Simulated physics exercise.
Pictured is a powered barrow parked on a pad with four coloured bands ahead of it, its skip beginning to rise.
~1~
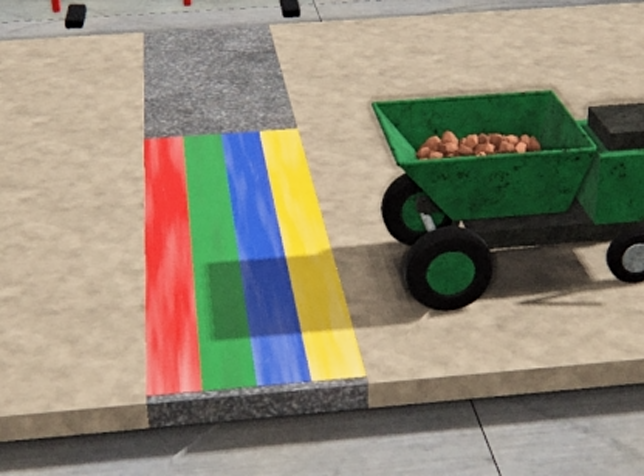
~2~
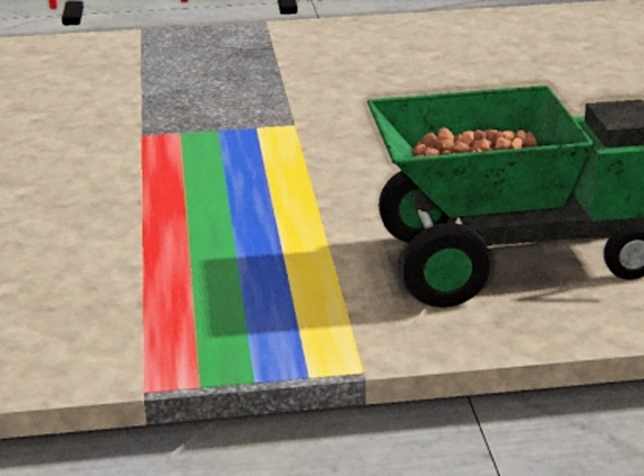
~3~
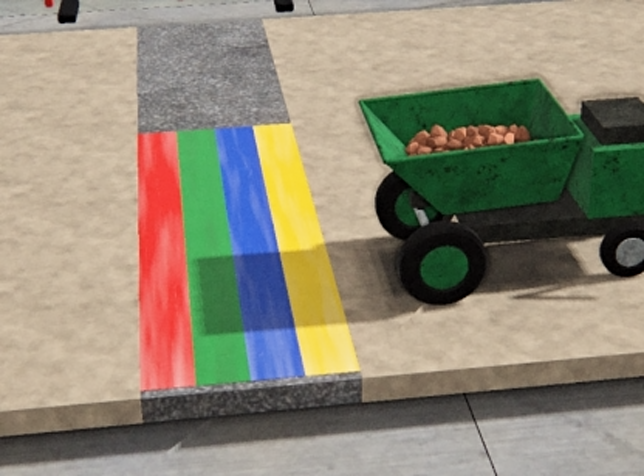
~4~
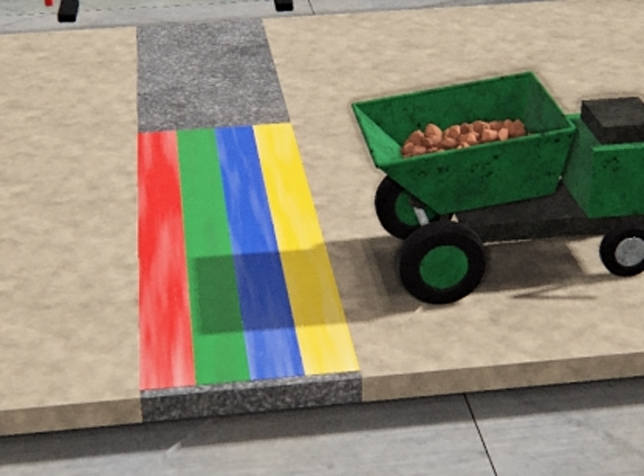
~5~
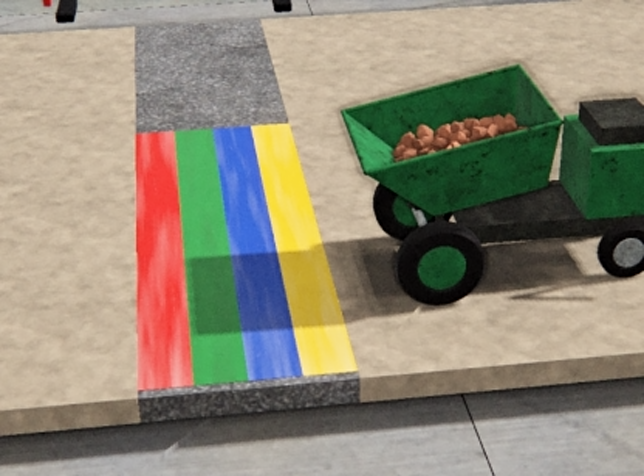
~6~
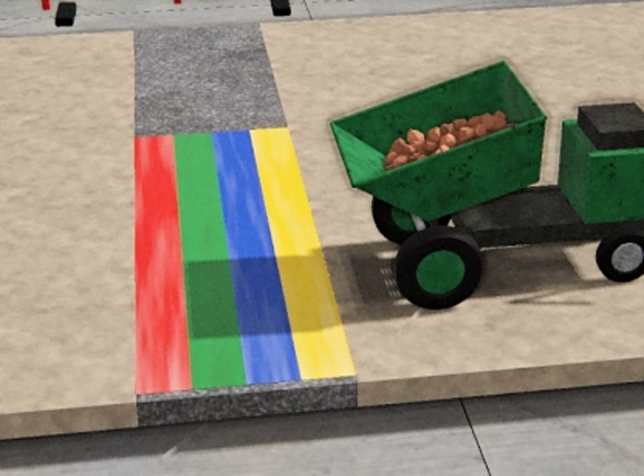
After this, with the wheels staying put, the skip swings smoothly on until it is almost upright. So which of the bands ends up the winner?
The winner is the blue band.
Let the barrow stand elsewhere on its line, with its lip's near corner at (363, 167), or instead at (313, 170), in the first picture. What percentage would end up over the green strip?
30 % and 30 %.
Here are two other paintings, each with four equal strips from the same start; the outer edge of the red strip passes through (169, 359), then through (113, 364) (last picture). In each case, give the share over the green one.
I get 20 % for the first one and 10 % for the second.
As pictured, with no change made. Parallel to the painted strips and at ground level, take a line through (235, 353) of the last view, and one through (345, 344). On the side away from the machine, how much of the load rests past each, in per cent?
In order: 10 percent, then 70 percent.
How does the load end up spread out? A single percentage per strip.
Yellow strip = 10 %; blue strip = 40 %; green strip = 10 %; red strip = 5 %.
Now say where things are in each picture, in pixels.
Lip of the skip near (399, 164), level; top of the load near (481, 158), lumps of rubble; yellow strip near (331, 343); blue strip near (278, 347); green strip near (226, 352); red strip near (173, 357), in the first picture.
Lip of the skip near (395, 162), level; top of the load near (482, 148), in the second picture.
Lip of the skip near (386, 162), tipped barely; top of the load near (474, 144), in the third picture.
Lip of the skip near (378, 166), tipped a little; top of the load near (488, 145), in the fourth picture.
Lip of the skip near (366, 173), tipped a little; top of the load near (492, 135), in the fifth picture.
Lip of the skip near (354, 186), tipped clearly; top of the load near (489, 139); yellow strip near (320, 342); blue strip near (268, 346); green strip near (215, 351); red strip near (162, 355), in the sixth picture.
Shortly afterwards, skip tipped steeply; the whole lot in the skip.
Next, skip tipped right over; all but a few in the skip; only a few over the yellow strip; only a few over the blue strip.
Some moments later, skip tipped right over; near a third in the skip; a little over the yellow strip; near a third over the blue strip; a little over the green strip; only a few over the red strip; only a few off the paint.
In the end, skip tipped right over; near a third in the skip; a little over the yellow strip; near a third over the blue strip; a little over the green strip; only a few over the red strip; only a few off the paint.
